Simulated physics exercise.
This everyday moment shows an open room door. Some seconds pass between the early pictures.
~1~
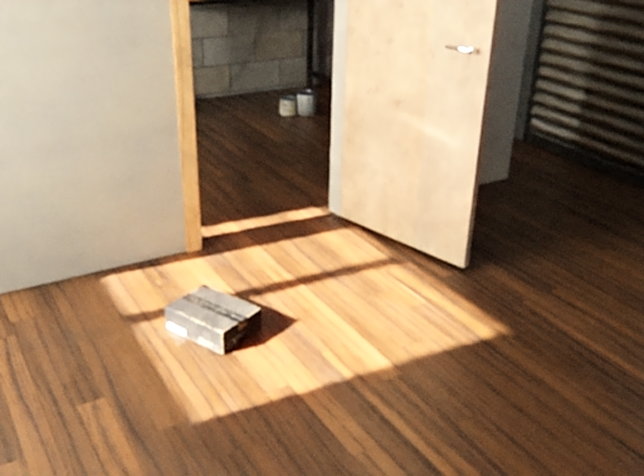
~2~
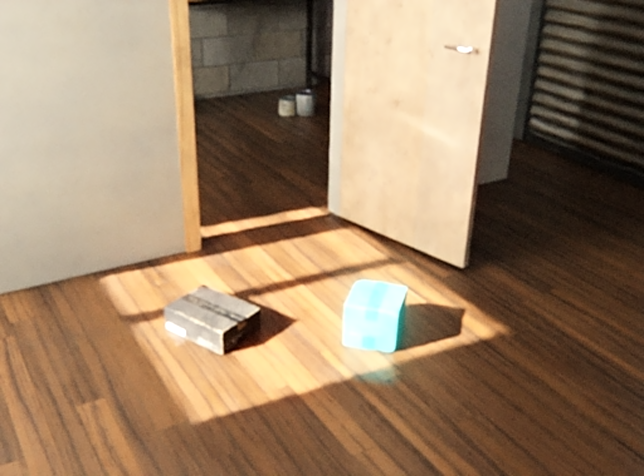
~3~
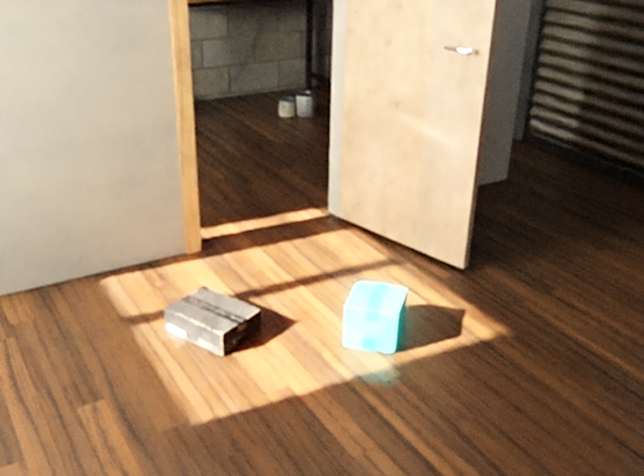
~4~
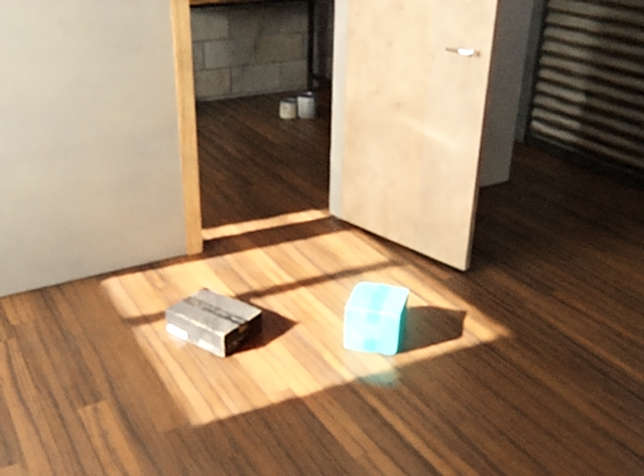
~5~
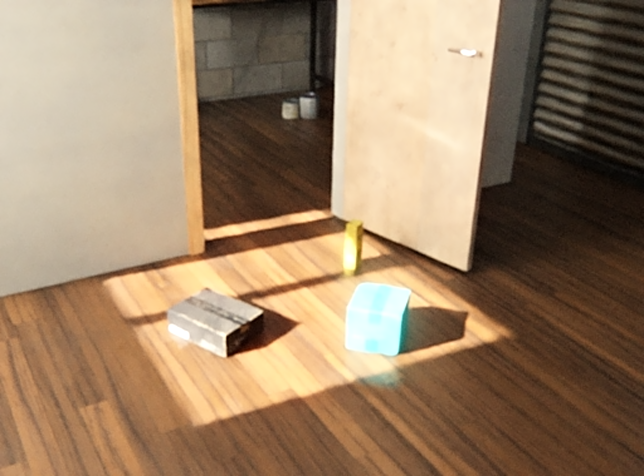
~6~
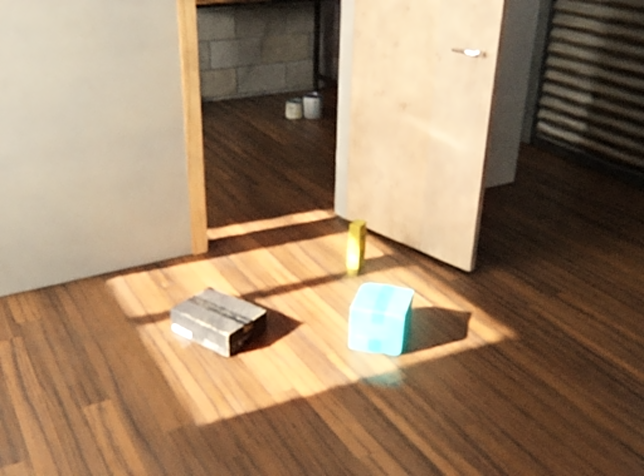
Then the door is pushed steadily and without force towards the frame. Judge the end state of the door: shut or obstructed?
Shut.
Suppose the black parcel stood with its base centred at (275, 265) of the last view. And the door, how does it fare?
The door gets held up.
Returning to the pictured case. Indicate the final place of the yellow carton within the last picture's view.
Roughly (231, 221).
Then, 1.10 s past the last view, open by 64°; yellow carton displaced about its own width near (348, 245).
Then, 1.50 s past the last view, open by 41°; yellow carton displaced well along near (306, 242).
Then, 1.90 s past the last view, open by 18°; yellow carton displaced well along near (267, 231).
Then, 2.30 s past the last view, open by 0°; yellow carton rocked 4° from its first pose near (241, 216).
Finally, open by 0°; down or leaning hard on the floor, yellow carton; the other 2 still in place. Final places as the last picture's camera would see them, yellow carton near (231, 221).
